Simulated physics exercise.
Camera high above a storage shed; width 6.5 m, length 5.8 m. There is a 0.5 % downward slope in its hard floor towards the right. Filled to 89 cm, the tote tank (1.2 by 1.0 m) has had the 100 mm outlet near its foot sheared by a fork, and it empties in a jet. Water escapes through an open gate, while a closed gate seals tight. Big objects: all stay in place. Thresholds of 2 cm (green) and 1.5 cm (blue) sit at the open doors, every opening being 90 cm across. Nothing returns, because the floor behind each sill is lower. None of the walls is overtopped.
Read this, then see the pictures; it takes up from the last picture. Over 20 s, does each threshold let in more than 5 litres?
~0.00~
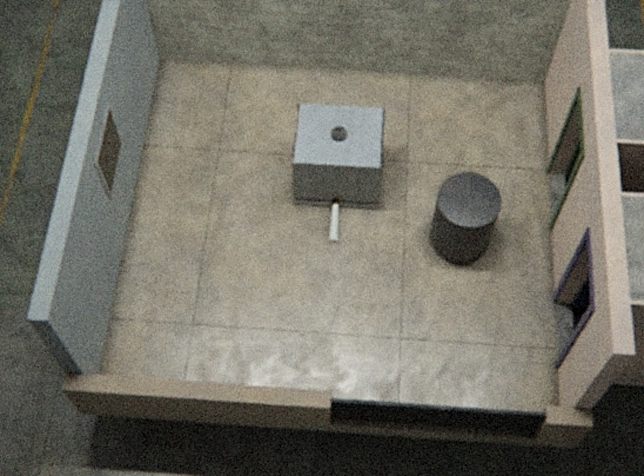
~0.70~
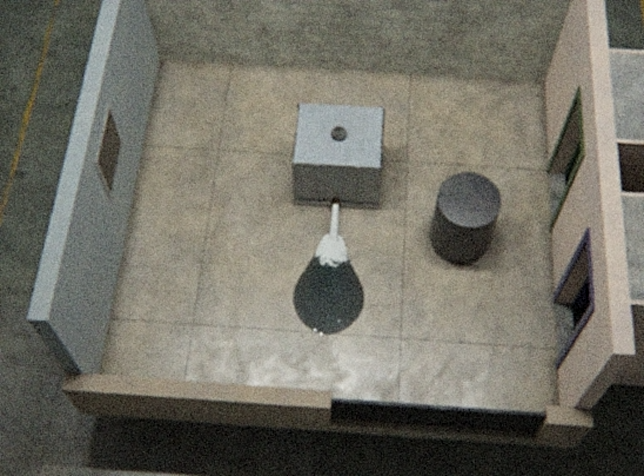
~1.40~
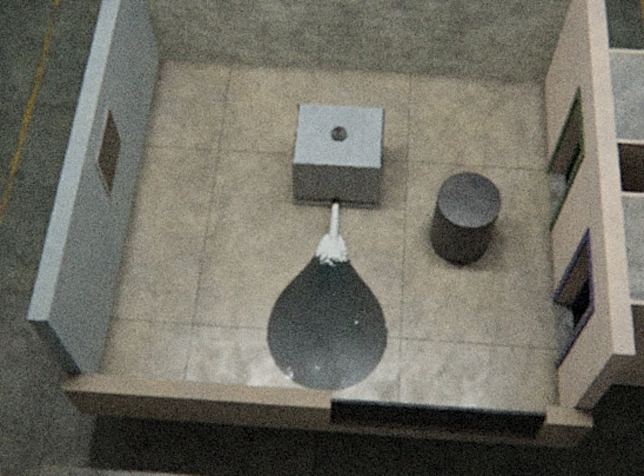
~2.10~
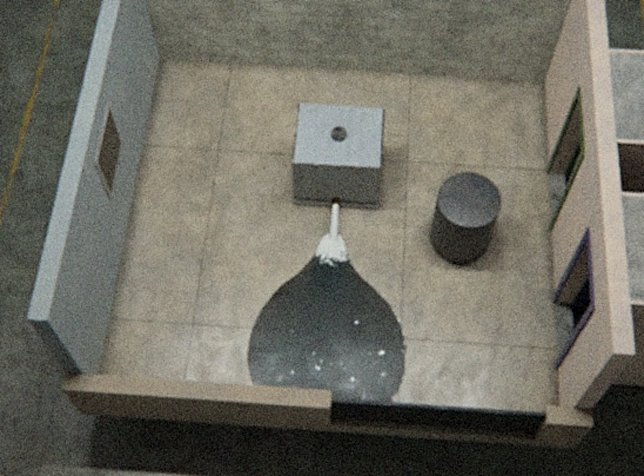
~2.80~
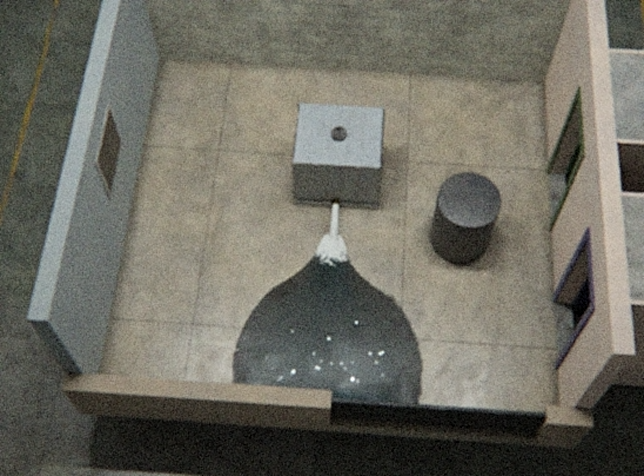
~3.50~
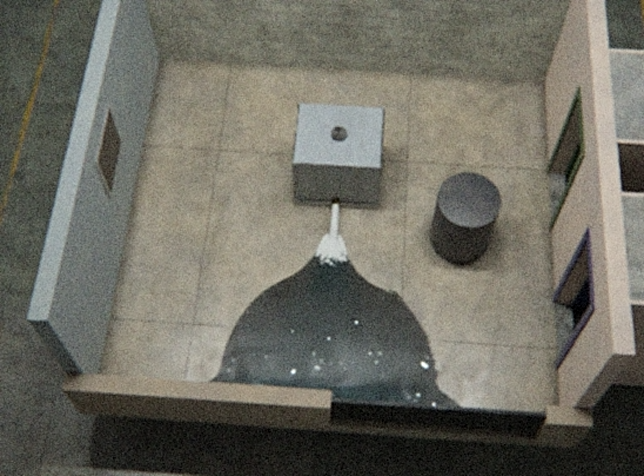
Green door: No; blue door: Yes.
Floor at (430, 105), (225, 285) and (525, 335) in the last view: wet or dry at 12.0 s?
Respectively: Clear, covered and covered.
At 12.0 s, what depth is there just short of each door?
Depth (cm) - green: 0.4, blue: 2.5.
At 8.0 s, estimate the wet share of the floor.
About 30 percent.
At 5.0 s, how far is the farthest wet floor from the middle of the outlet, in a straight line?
About 4.2 metres.
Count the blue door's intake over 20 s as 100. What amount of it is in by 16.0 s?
By that time around 55 per cent is in.
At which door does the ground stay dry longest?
It is the green one.
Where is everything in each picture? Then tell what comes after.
In the first picture, the jet has just started at (335, 217); the ground is still dry.
In the second picture, from the spout at (335, 217) the water has spread over 1.0 m2; its tip is at (317, 329), and it is 1.4 cm deep on average.
In the third picture, from the spout at (335, 217) the water has spread over 2.6 m2; its tip is at (304, 384), and it is 1.2 cm deep on average.
In the fourth picture, the jet leaves at (335, 217); the sheet reaches a hidden place, 3.3 m away, and wets 3.9 m2.
In the fifth picture, the jet leaves at (335, 217); the sheet reaches a hidden place, 3.5 m away, and wets 4.5 m2.
In the sixth picture, the jet leaves at (335, 217); the sheet reaches a hidden place, 3.8 m away, and wets 5.1 m2.
After 5.0 s water covers 20 % of the floor and is deepest (5 cm) near (328, 245); green door not reached, blue door not reached.
After 8.0 s water covers 30 % of the floor and is deepest (4 cm) near (328, 245); green door not reached, blue door 1.3 cm at the sill, 0 L in.
After 12.0 s water covers 45 % of the floor and is deepest (4 cm) near (328, 245); green door not reached, blue door 2.5 cm at the sill, 2 L in.
After 16.0 s water covers 60 % of the floor and is deepest (4 cm) near (328, 245); green door 1.7 cm at the sill, 0 L in, blue door 2.7 cm at the sill, 7 L in.
After 20.0 s water covers 70 % of the floor and is deepest (4 cm) near (328, 245); green door 1.8 cm at the sill, 0 L in, blue door 2.9 cm at the sill, 13 L in.
